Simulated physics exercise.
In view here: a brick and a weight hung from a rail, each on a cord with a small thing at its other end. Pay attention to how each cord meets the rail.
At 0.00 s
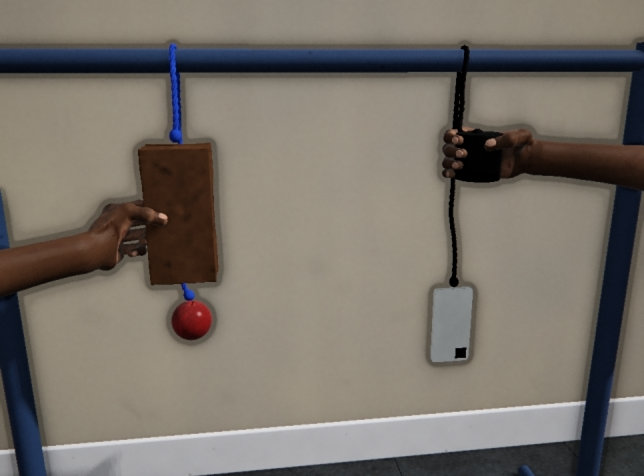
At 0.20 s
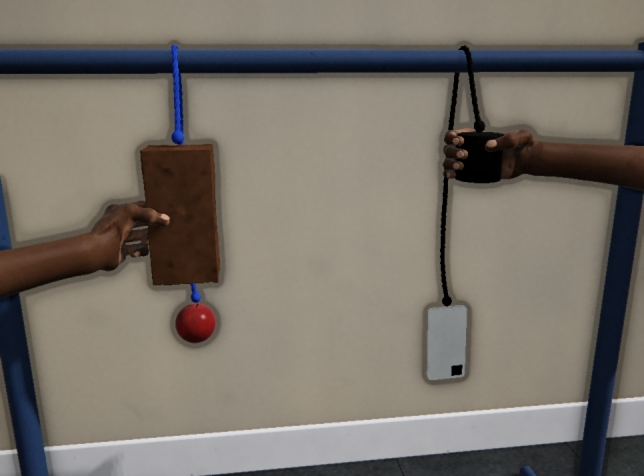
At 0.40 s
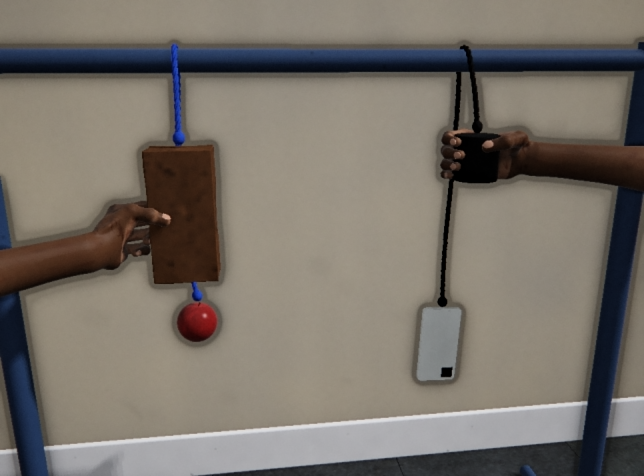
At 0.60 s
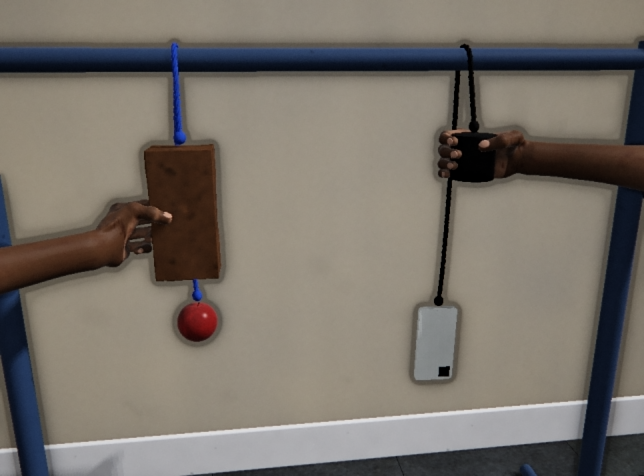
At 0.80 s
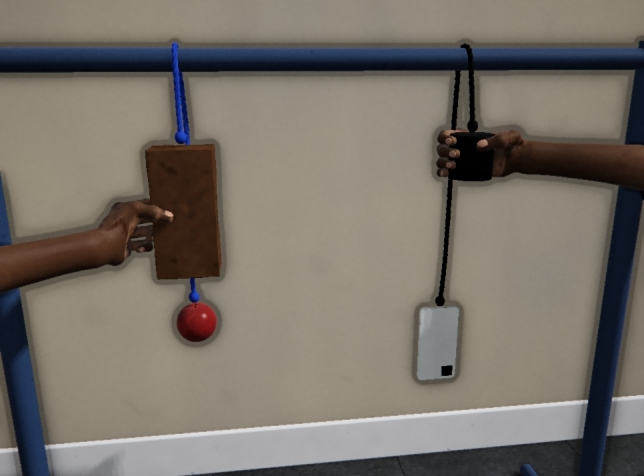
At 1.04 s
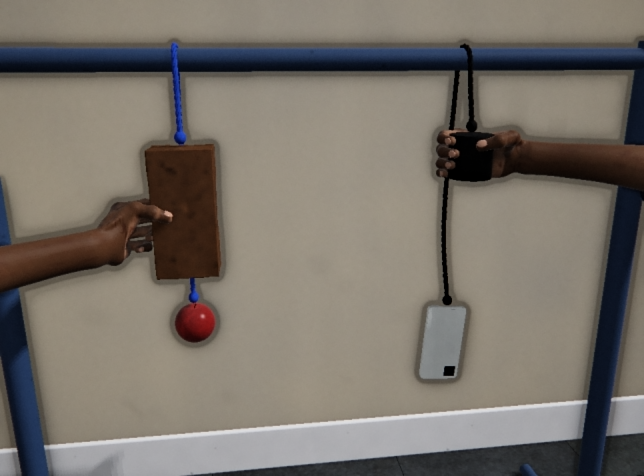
Two hands reach in from either side toward a horizontal blue rail, seen from the front before a beige wall with a white baseboard. The left hand holds a brown block, with a red ball below it on a blue cord, while the right grips a small black object, with a pale grey phone hanging on a black cord. The phone drops slightly and sways gently, the ball shifts a little, and the hands stay nearly still.
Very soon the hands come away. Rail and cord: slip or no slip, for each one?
As I see it, brick: Comes down; weight: Comes down.
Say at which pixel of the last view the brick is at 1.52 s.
It has reached (197, 371) by then.
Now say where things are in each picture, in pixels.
In the first picture, brick (181, 214); weight (478, 156); left apple (192, 320); right phone (452, 325).
In the second picture, brick (183, 214); weight (479, 157).
In the third picture, brick (184, 214); weight (476, 157).
In the fourth picture, brick (185, 212); weight (473, 156).
In the fifth picture, brick (186, 211); weight (471, 156).
In the sixth picture, brick (186, 211); weight (470, 156); left cord only laid over the rail; right cord only laid over the rail.
By 1.52 s, brick dropping near (197, 370); weight dropping near (449, 409).
By 1.86 s, brick on the floor; weight on the floor.
When it is over, brick on the floor; weight on the floor. The brick runs down to the floor and the weight drops.
